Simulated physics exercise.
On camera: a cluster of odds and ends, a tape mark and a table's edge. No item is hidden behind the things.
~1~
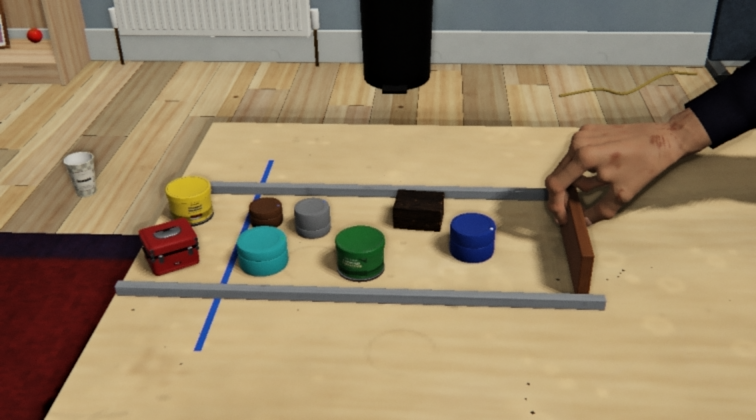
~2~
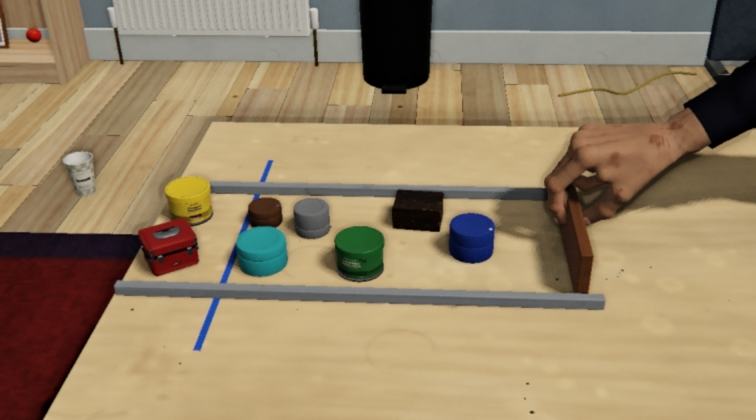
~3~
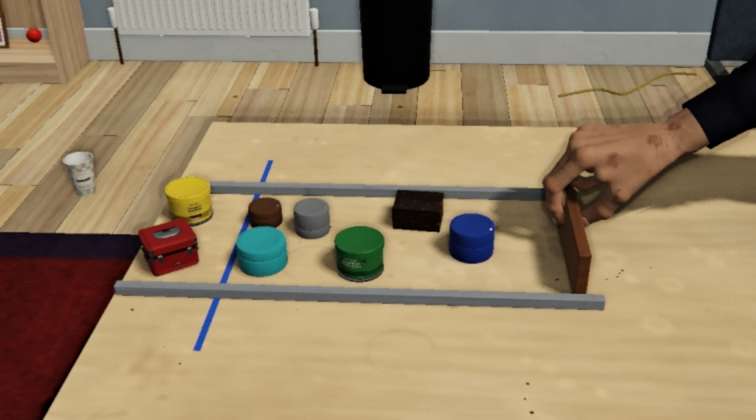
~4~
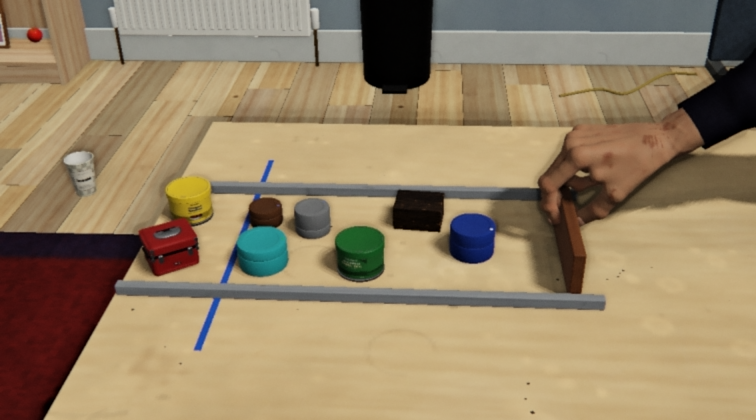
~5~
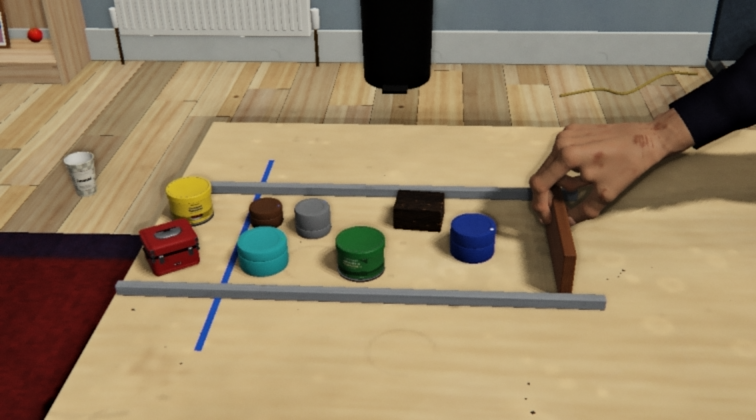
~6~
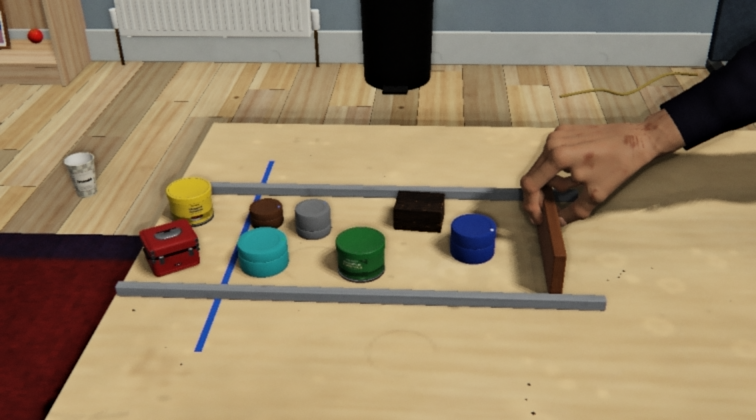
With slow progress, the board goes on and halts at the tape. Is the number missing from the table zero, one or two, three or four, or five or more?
It is one or two.
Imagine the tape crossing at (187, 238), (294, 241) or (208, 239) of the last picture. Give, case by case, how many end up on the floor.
In order, the counts are 5, 0 and 4.
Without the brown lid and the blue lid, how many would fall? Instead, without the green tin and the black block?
In the first try 1, in the other 0.
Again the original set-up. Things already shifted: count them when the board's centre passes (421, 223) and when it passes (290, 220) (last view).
Counts: 2 / 7.
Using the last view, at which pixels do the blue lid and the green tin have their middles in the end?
(219, 228) and (206, 252).
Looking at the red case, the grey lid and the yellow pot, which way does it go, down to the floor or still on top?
Red case: Falls off; grey lid: Stays; yellow pot: Falls off.
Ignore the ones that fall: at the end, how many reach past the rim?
The total here is 0.
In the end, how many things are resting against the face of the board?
Number: 3.
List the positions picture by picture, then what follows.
In the first frame, yellow pot (190, 202); red case (170, 247); brown lid (266, 214); board (573, 226); tape (241, 239).
In the second frame, red case (169, 247); turquoise lid (262, 251).
In the third frame, brown lid (265, 213); blue lid (472, 238).
In the fourth frame, yellow pot (190, 201); green tin (360, 254).
In the fifth frame, red case (170, 247); board (557, 225).
In the sixth frame, yellow pot (191, 202); red case (171, 248); brown lid (267, 214); board (548, 226); tape (241, 240).
Early on, none off yet; yellow pot at rest near (191, 202); red case at rest near (171, 248); brown lid at rest near (267, 214).
A while later, none off yet; yellow pot at rest near (191, 202); red case at rest near (171, 248); brown lid travelled a little near (252, 212).
Finally, the number that fall off is one or two; lost, red case and yellow pot.
